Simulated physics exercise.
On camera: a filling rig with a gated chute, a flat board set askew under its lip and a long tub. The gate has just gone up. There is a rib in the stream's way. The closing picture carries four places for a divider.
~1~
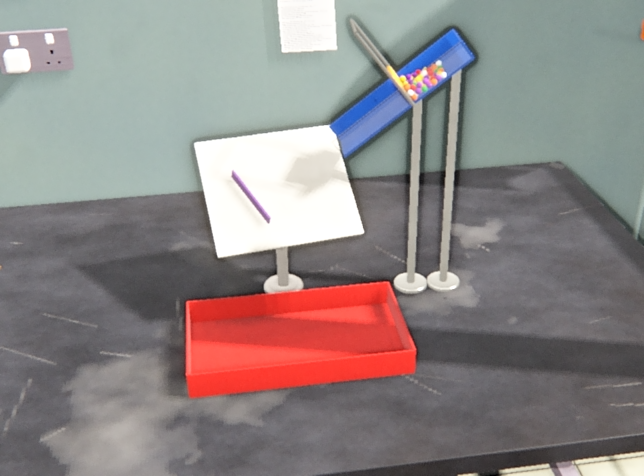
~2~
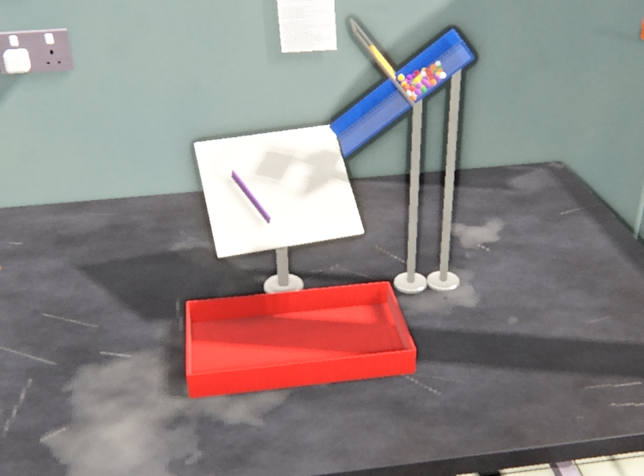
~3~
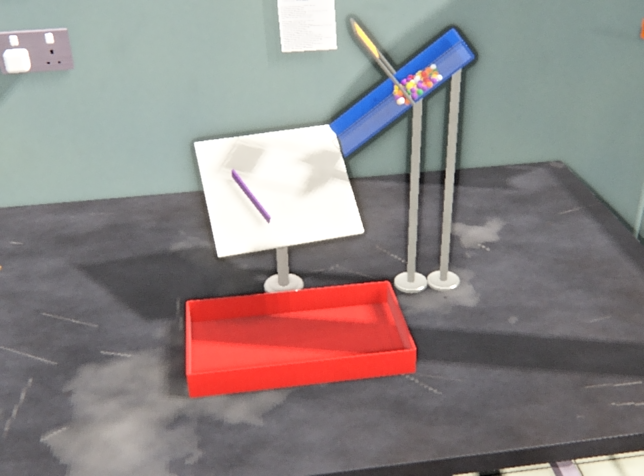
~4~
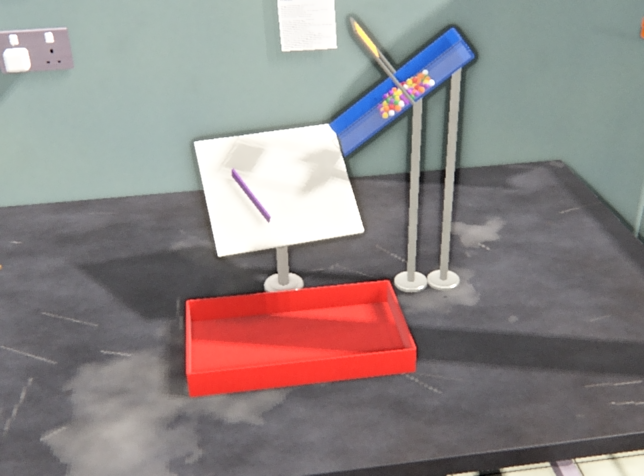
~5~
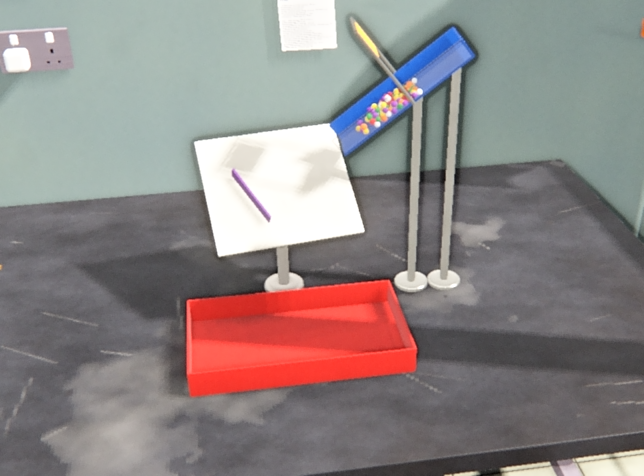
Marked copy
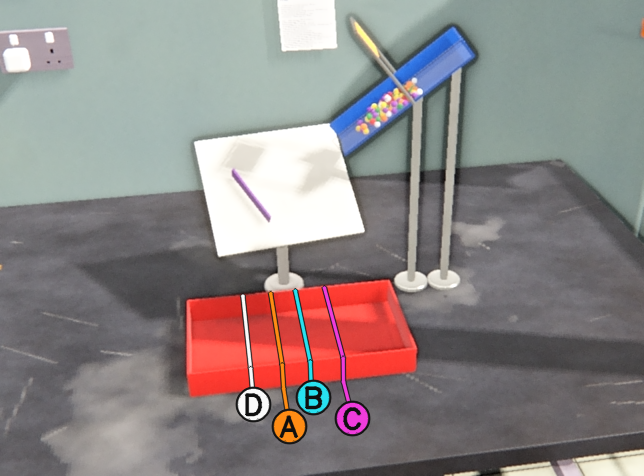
Small colourful beads slide down a sloping blue chute toward a tilted white board.
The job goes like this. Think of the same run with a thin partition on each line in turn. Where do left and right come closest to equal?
Best: B.
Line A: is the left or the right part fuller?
The right side.
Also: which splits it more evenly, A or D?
Line A.
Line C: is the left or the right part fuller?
Left.
On the marked copy, line A crosses the front rim at (282, 363); line B crosses the front rim at (310, 360); line C crosses the front rim at (342, 357); line D crosses the front rim at (250, 367).
If A is chosen, of what is caught, about a quarter on the left of the divider, most on the right.
If B is chosen, of what is caught, about half on the left of the divider, about half on the right.
If C is chosen, of what is caught, most on the left of the divider, about a quarter on the right.
If D is chosen, of what is caught, a small part on the left of the divider, nearly all on the right.
